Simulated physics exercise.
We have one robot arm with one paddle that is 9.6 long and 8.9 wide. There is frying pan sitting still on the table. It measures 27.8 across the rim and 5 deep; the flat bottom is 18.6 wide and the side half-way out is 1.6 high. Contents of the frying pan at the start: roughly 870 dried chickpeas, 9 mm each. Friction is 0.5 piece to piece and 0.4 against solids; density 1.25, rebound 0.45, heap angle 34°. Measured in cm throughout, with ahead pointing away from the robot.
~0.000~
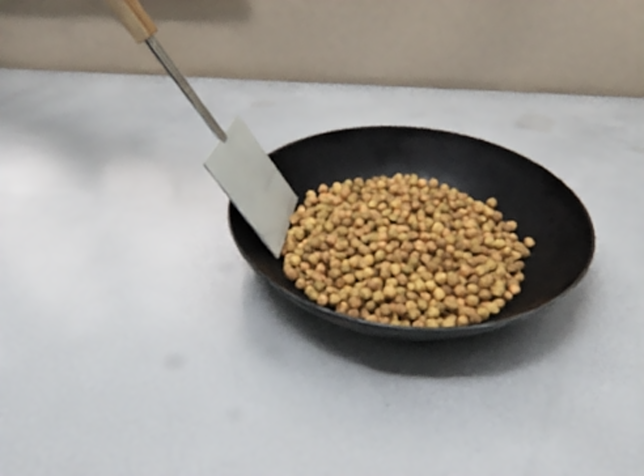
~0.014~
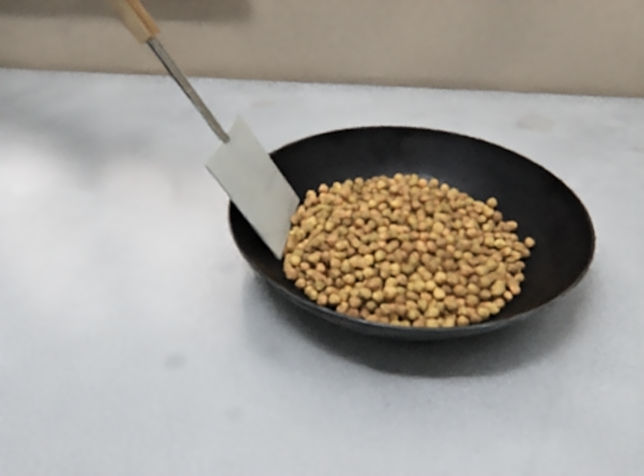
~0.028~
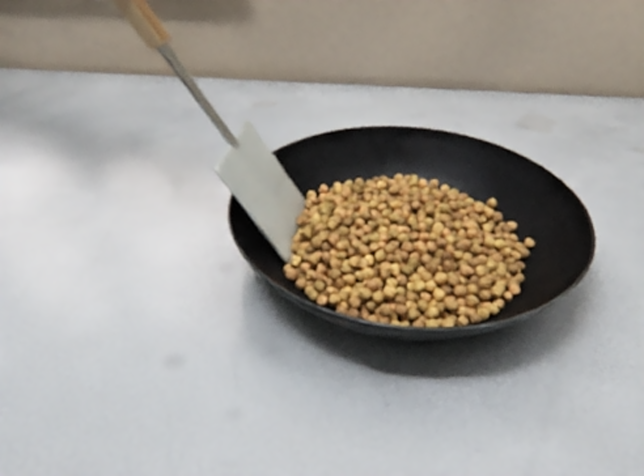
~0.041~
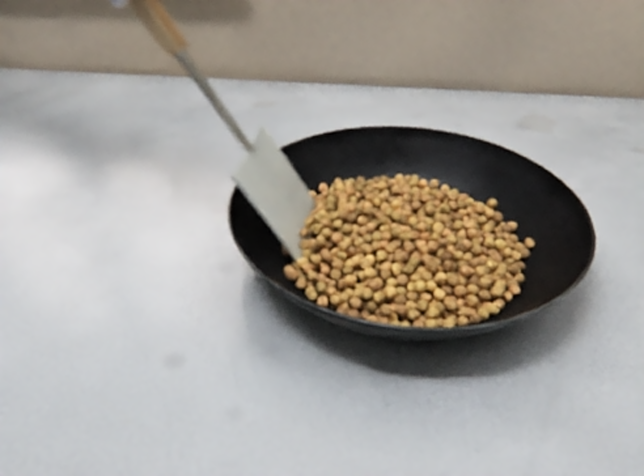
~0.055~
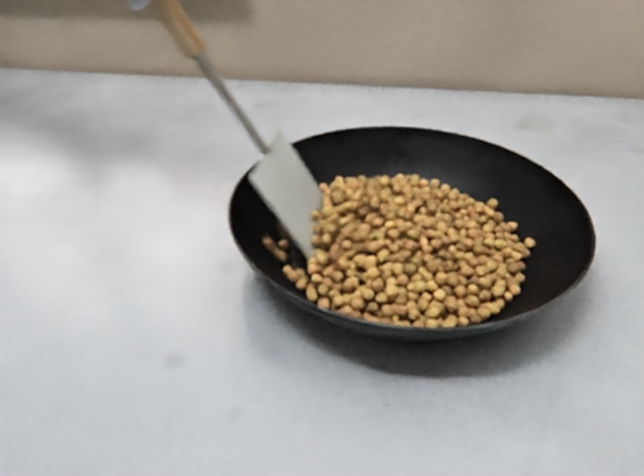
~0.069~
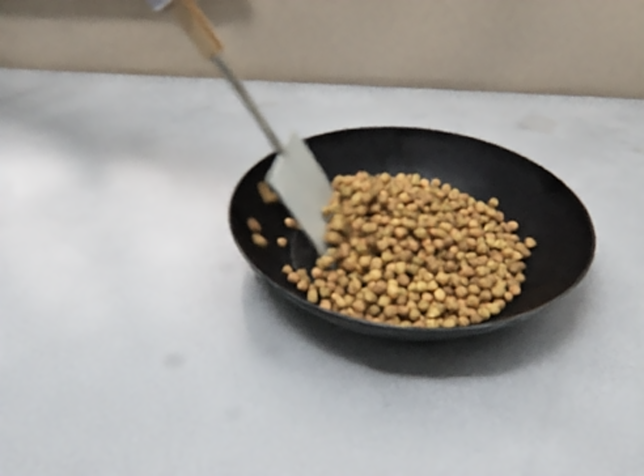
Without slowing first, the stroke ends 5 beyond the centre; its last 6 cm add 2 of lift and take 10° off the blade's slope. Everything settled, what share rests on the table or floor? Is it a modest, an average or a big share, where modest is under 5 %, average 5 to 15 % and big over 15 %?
Modest.
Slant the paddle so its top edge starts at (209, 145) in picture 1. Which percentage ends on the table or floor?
Spill: Approx. 0 per cent.
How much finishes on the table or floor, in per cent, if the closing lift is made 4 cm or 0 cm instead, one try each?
Near 5 and 0 percent respectively.
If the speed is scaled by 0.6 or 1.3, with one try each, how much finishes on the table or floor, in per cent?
Roughly 0 % and roughly 5 %.
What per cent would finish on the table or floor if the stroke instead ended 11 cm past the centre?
30 %, roughly.
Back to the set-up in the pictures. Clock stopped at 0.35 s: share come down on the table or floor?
Roughly 2 percent.
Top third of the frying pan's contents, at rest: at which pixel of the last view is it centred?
The middle lies somewhere around (513, 227).
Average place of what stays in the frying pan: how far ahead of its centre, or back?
The balance point is about 5.0 cm ahead.
After 0.10 s, sloping 59°, highest piece 12 above the table; 865 in the frying pan, 2 on the blade or in flight.
After 0.14 s, sloping 55°, highest piece 17 above the table; 864 in the frying pan, 3 on the blade or in flight.
After 0.35 s, sloping 49°, highest piece 22 above the table; 849 in the frying pan, 9 on the table or floor, 9 on the blade or in flight.
After 1.40 s, sloping 49°, highest piece 5 above the table; 848 in the frying pan, 19 on the table or floor.
At rest, 848 in the frying pan, 19 on the table or floor. That is 2 % on the table or floor.
